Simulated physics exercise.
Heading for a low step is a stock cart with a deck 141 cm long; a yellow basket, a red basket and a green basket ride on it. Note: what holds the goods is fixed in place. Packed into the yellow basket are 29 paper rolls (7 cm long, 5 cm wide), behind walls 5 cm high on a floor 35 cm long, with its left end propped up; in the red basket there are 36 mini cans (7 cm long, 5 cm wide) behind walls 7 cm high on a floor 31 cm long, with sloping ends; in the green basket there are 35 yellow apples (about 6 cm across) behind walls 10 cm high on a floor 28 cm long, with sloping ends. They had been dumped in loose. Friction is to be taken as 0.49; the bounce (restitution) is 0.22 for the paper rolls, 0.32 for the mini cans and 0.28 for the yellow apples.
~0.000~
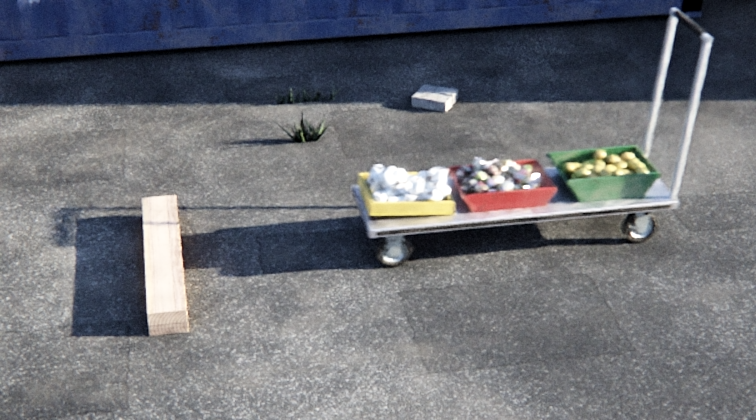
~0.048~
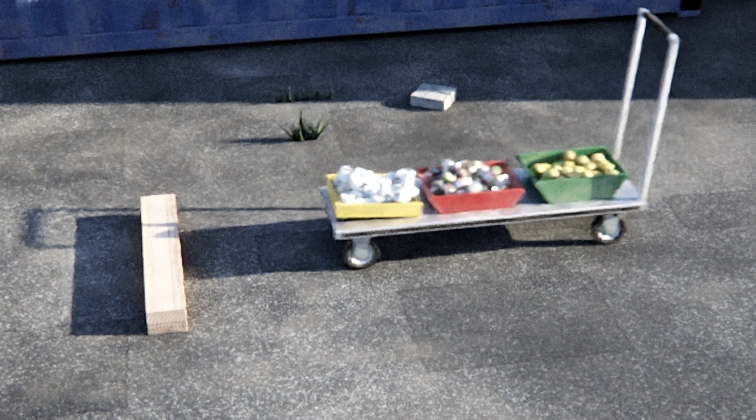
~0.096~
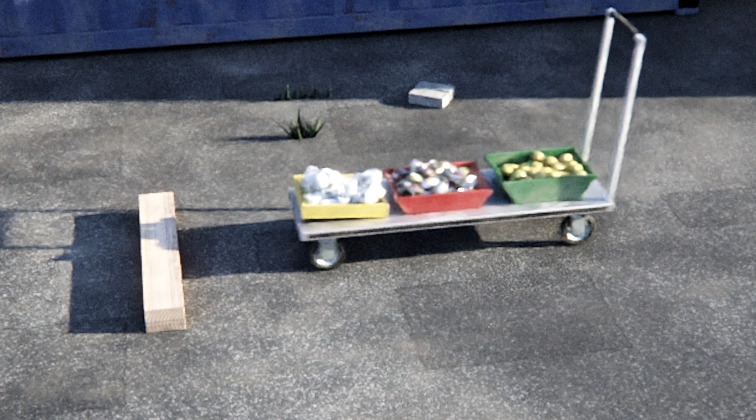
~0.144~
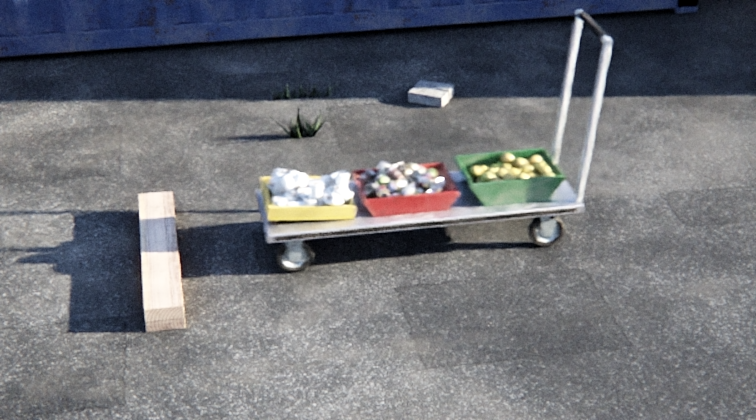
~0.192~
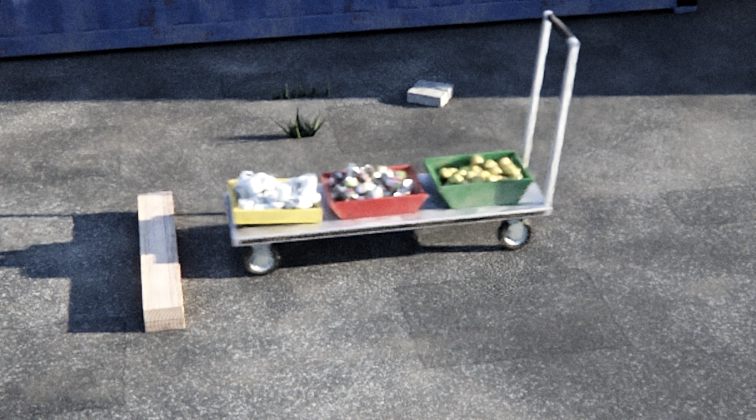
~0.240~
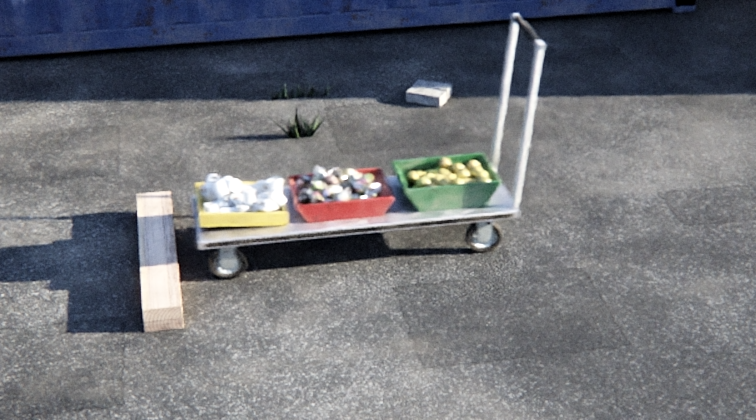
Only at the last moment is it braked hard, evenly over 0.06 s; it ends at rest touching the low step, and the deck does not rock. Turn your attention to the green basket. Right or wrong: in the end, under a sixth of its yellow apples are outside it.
Wrong, it is over a sixth.
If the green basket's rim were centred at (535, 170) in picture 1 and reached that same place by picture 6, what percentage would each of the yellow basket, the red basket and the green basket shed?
In that case you'd see yellow basket at 20, red basket at 10 and green basket at 0 percent.
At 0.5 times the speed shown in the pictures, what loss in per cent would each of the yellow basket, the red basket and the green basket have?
Yellow basket 10, red basket 20, green basket 0 per cent.
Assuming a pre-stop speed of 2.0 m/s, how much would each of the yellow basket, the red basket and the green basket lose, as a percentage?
Then the yellow basket sheds 20 per cent of its load, the red basket 10 per cent, and the green basket 10 per cent.
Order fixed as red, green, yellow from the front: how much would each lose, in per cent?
Yellow basket 30 %, red basket 40 %, green basket 30 %.
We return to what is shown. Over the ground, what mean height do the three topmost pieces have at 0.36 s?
About 44 cm.
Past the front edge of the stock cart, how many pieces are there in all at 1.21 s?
Count: Approx. 8.
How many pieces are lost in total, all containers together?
In all, roughly 35.
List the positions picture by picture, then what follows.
In the first picture (we follow the rim corner now nearest the camera), green basket at (569, 181); red basket at (464, 196); 85 cm still to roll; nothing out yet.
Green basket at (537, 182); red basket at (432, 197); 71 cm still to roll, in the second picture.
Green basket at (504, 183); red basket at (398, 198); 56 cm still to roll, in the third picture.
Green basket at (472, 184); red basket at (365, 200); 42 cm still to roll, in the fourth picture.
Green basket at (439, 187); red basket at (332, 203); 28 cm still to roll, in the fifth picture.
Green basket at (406, 190); red basket at (298, 206); 13 cm still to roll; nothing out yet, in the sixth picture.
After 0.26 s, it begins to slow.
After 0.36 s, 4 of 29 out of the yellow basket, 2 of 36 out of the red basket and 0 of 35 out of the green basket.
After 0.48 s, 8 of 29 out of the yellow basket, 11 of 36 out of the red basket and 6 of 35 out of the green basket.
After 0.71 s, 9 of 29 out of the yellow basket, 15 of 36 out of the red basket and 10 of 35 out of the green basket.
Outcome (at 1.21 s), 9 of 29 out of the yellow basket, 16 of 36 out of the red basket and 10 of 35 out of the green basket. Asked share, 10 of 35, 29 per cent.
